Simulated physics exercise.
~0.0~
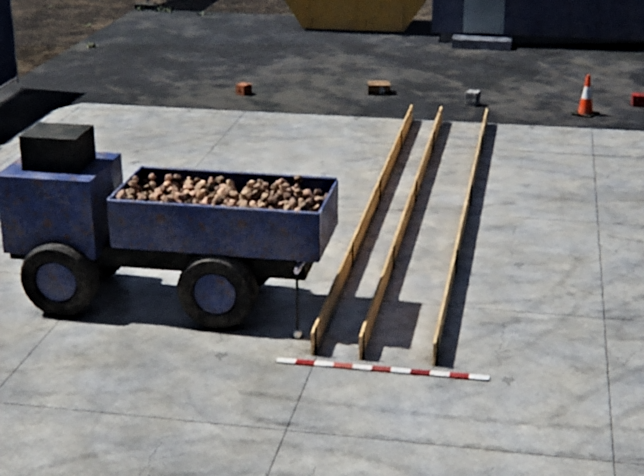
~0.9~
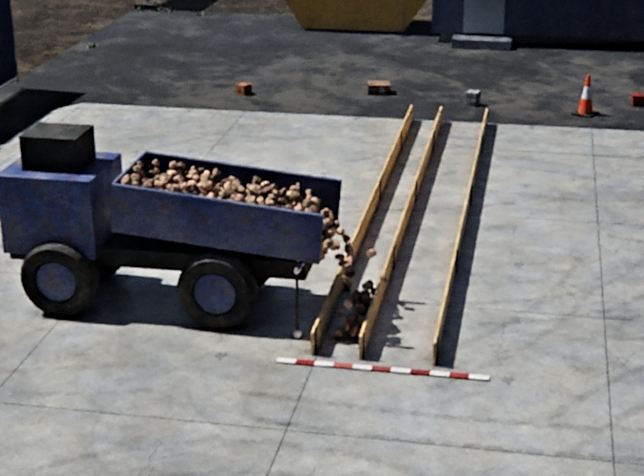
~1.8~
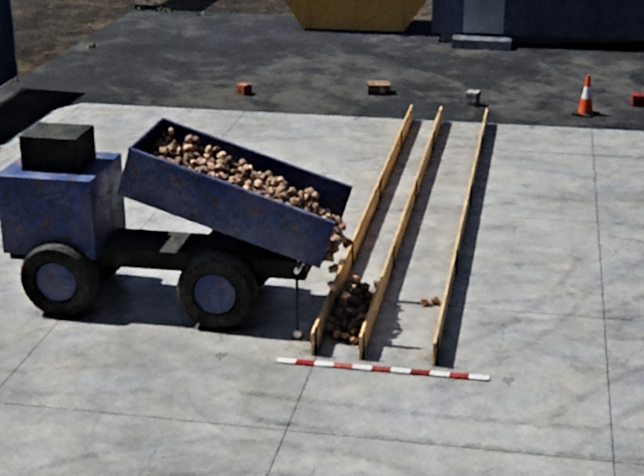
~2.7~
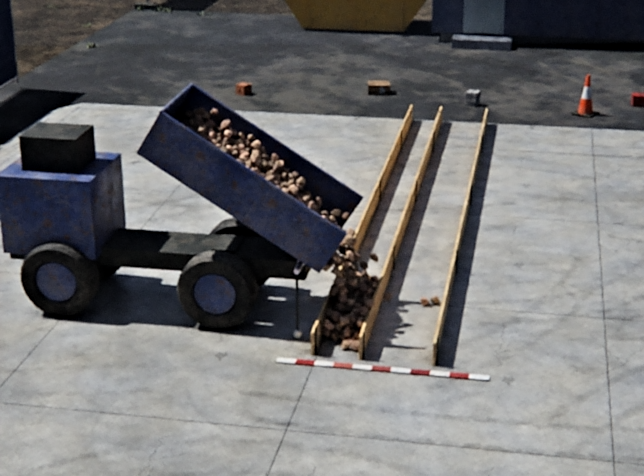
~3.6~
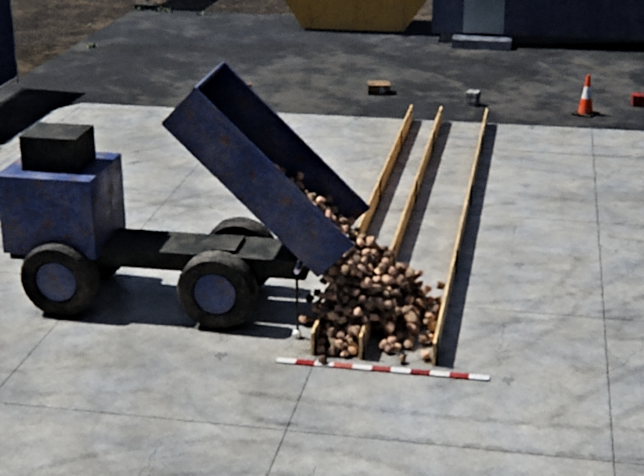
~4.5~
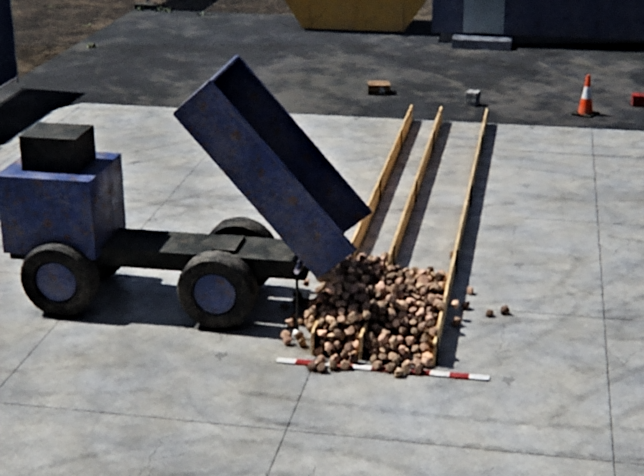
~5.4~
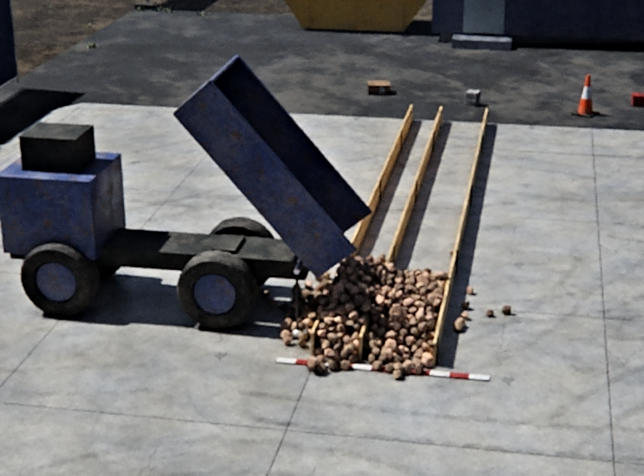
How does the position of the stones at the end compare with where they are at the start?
At the start the stones lie in the level blue bed. By the end they are lower and farther right, heaped on the ground across the wooden planks.
In a concrete yard, a blue bed tips, spills stones over planks and stays raised, empty.
